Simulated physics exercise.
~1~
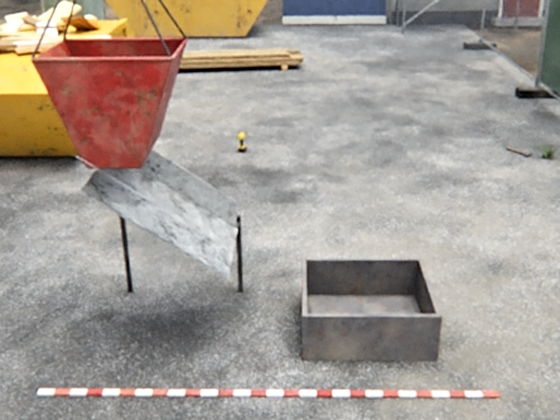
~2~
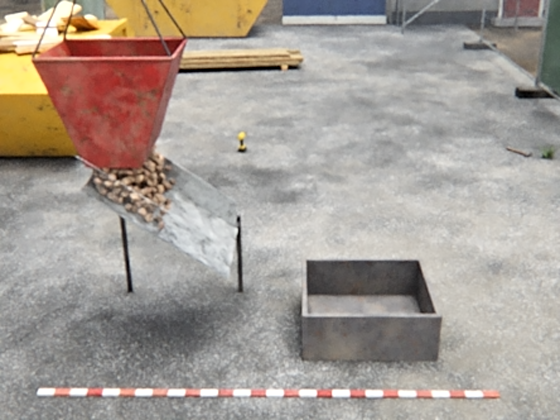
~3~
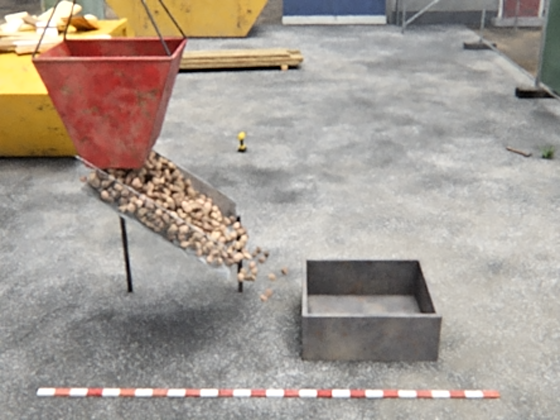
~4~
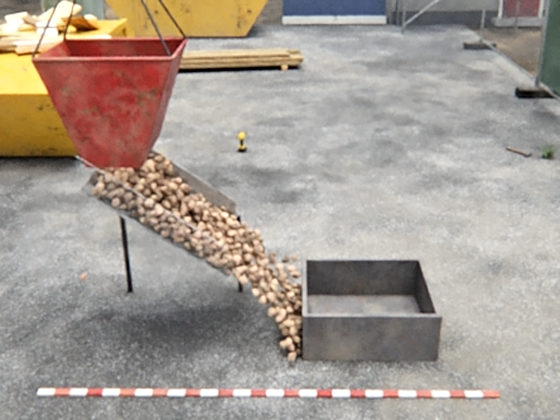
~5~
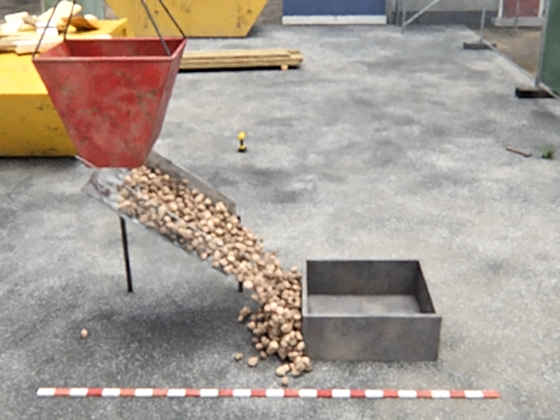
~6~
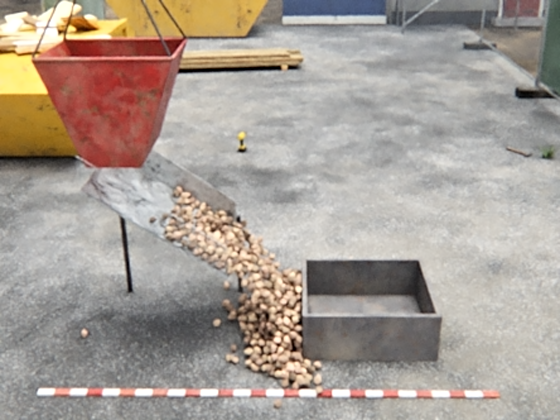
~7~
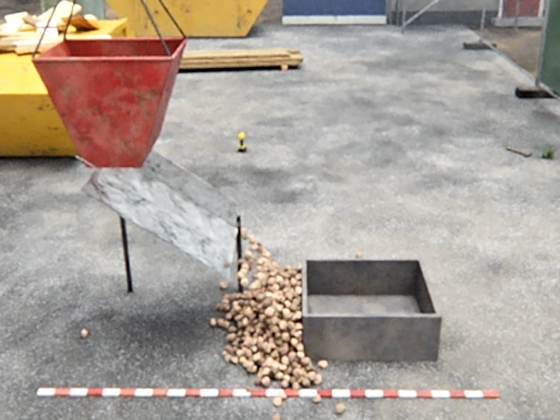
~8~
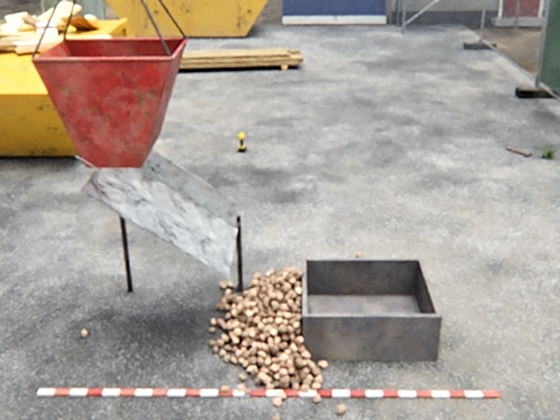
Brown stones pouring from a red skip, sliding down a sloping steel chute and piling up left of an empty metal bin.
